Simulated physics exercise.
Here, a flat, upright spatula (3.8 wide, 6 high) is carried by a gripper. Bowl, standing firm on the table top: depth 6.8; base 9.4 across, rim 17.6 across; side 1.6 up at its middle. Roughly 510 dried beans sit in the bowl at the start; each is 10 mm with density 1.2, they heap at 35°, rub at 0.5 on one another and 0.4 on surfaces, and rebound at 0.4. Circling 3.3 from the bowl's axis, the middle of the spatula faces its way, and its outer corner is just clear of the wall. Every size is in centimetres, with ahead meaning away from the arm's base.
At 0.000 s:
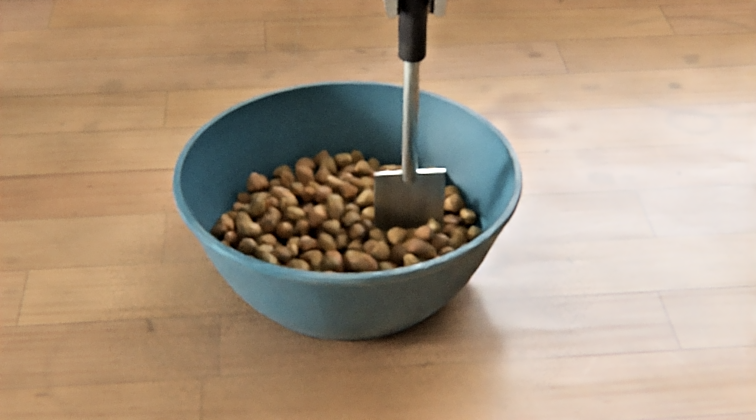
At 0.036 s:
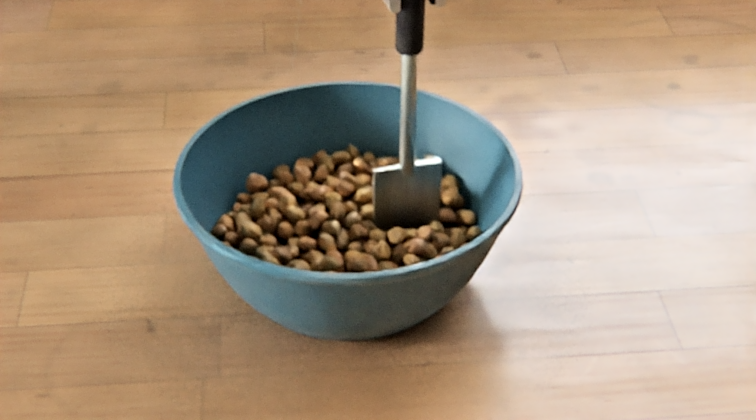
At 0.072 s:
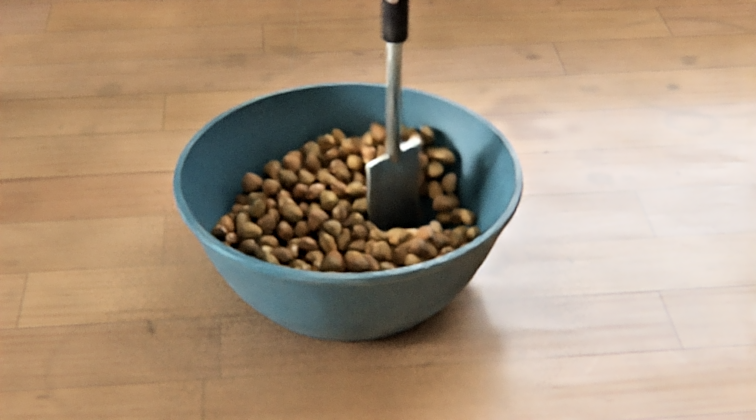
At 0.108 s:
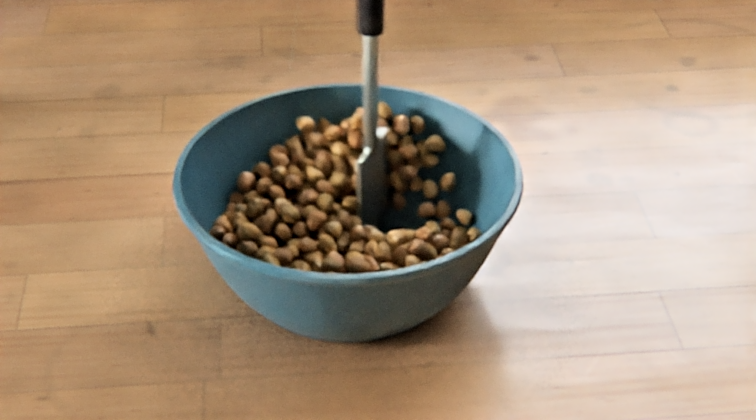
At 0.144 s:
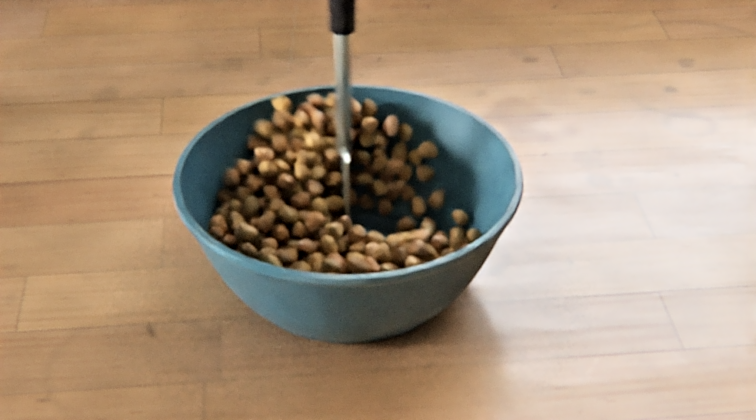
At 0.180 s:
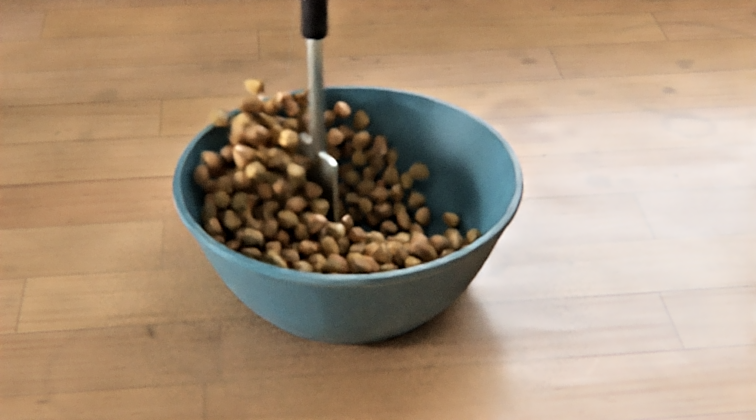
Blue bowl of brown beans on a wooden surface, an upright metal spatula sweeping leftward through them and piling them up the far left side.
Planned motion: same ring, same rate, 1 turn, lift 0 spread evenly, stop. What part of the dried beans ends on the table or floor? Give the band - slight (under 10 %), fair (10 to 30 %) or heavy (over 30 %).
Band: Slight.
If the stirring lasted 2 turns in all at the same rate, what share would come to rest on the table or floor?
Roughly 10 per cent.
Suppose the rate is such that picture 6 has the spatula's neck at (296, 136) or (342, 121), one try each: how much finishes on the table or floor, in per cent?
First try: About 10 %; second try: About 0 %.
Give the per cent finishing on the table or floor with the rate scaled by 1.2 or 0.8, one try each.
It would be some 5 and 0 percent respectively.
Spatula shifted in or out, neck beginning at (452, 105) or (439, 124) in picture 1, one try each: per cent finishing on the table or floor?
Around 10 per cent on the first try, around 15 per cent on the second.
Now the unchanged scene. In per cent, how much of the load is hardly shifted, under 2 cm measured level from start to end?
Near 0 per cent of the pieces.
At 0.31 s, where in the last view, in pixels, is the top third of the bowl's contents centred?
(280, 247), roughly.
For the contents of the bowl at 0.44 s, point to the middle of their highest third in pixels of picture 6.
The centre is close to (433, 239).
By 0.31 s, 207° round, highest piece 9 above the table; 496 in the bowl, 2 on the table or floor, 9 in flight or on the tool.
By 0.44 s, 299° round, highest piece 9 above the table; 489 in the bowl, 14 on the table or floor, 4 in flight or on the tool.
By 0.70 s, 0° round, highest piece 7 above the table; 481 in the bowl, 26 on the table or floor.
By 1.40 s, 0° round, highest piece 7 above the table; 481 in the bowl, 26 on the table or floor.
Final count, 481 in the bowl, 26 on the table or floor. That is 5 % on the table or floor.
